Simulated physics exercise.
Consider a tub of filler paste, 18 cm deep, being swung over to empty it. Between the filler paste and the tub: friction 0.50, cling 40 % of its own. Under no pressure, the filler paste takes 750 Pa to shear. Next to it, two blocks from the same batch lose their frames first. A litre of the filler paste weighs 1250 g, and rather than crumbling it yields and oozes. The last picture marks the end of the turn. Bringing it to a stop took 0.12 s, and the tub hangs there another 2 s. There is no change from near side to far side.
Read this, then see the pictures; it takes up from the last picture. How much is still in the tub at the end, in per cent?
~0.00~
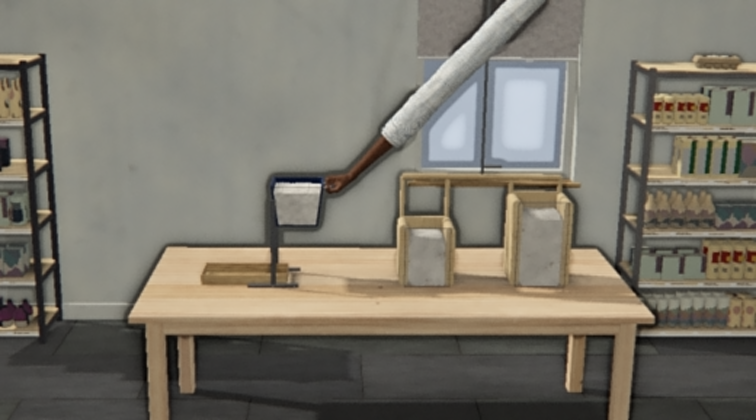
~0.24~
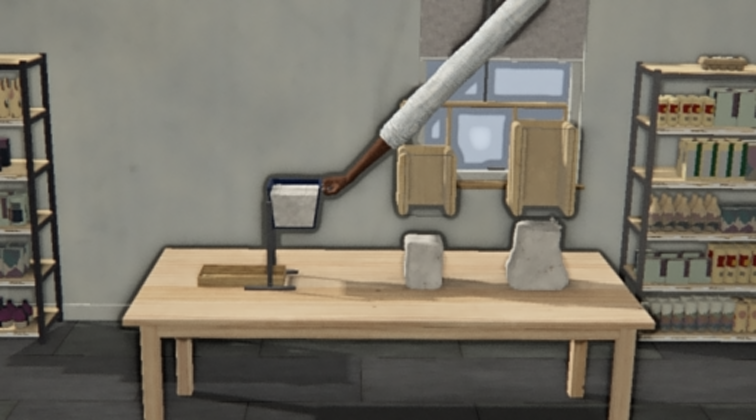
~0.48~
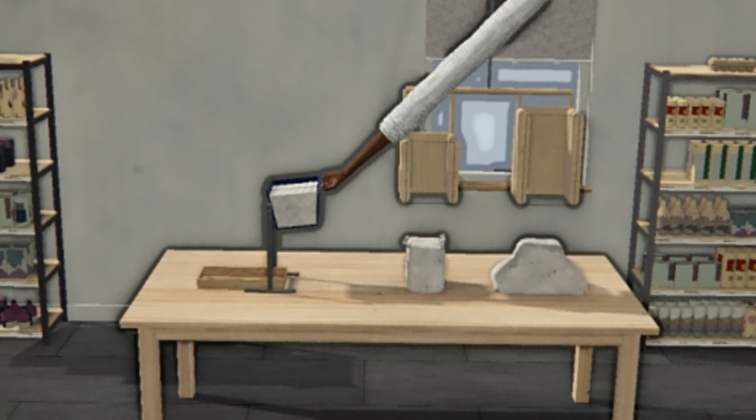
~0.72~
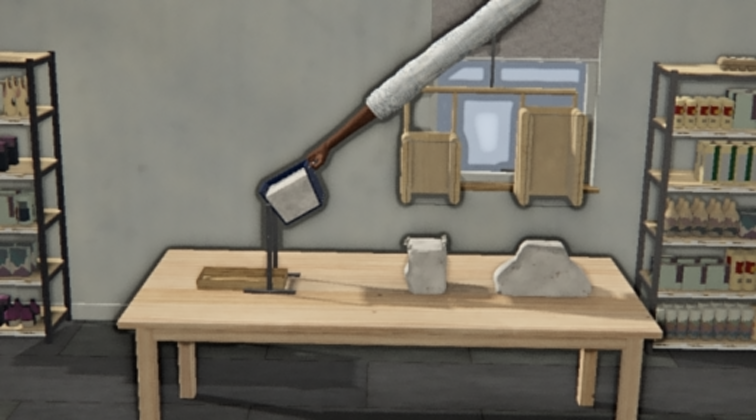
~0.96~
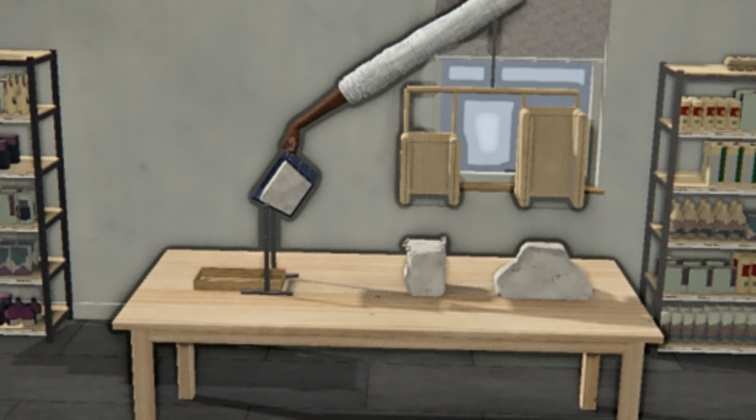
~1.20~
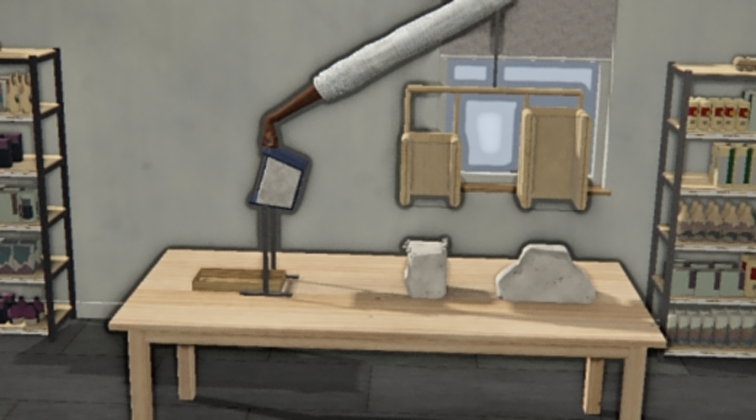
Around 100 percent.
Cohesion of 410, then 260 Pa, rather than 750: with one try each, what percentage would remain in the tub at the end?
In order: Around 75 % and around 55 %.
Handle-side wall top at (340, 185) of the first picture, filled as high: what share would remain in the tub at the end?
Around 100 percent would still be in the tub at the end.
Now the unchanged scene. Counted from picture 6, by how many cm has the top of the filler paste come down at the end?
About 0 cm.
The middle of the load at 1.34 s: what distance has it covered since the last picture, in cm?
Distance: About 0 cm.
By 1.34 s, the tub is at 75 degrees and holds 100 %.
By 1.51 s, the tub is at 75 degrees and holds 100 %.
By 1.68 s, the tub is at 75 degrees and holds 100 %.
By 1.85 s, the tub is at 75 degrees and holds 100 %.
By 3.20 s, at the end, the tub is at 75 degrees and holds 100 %.
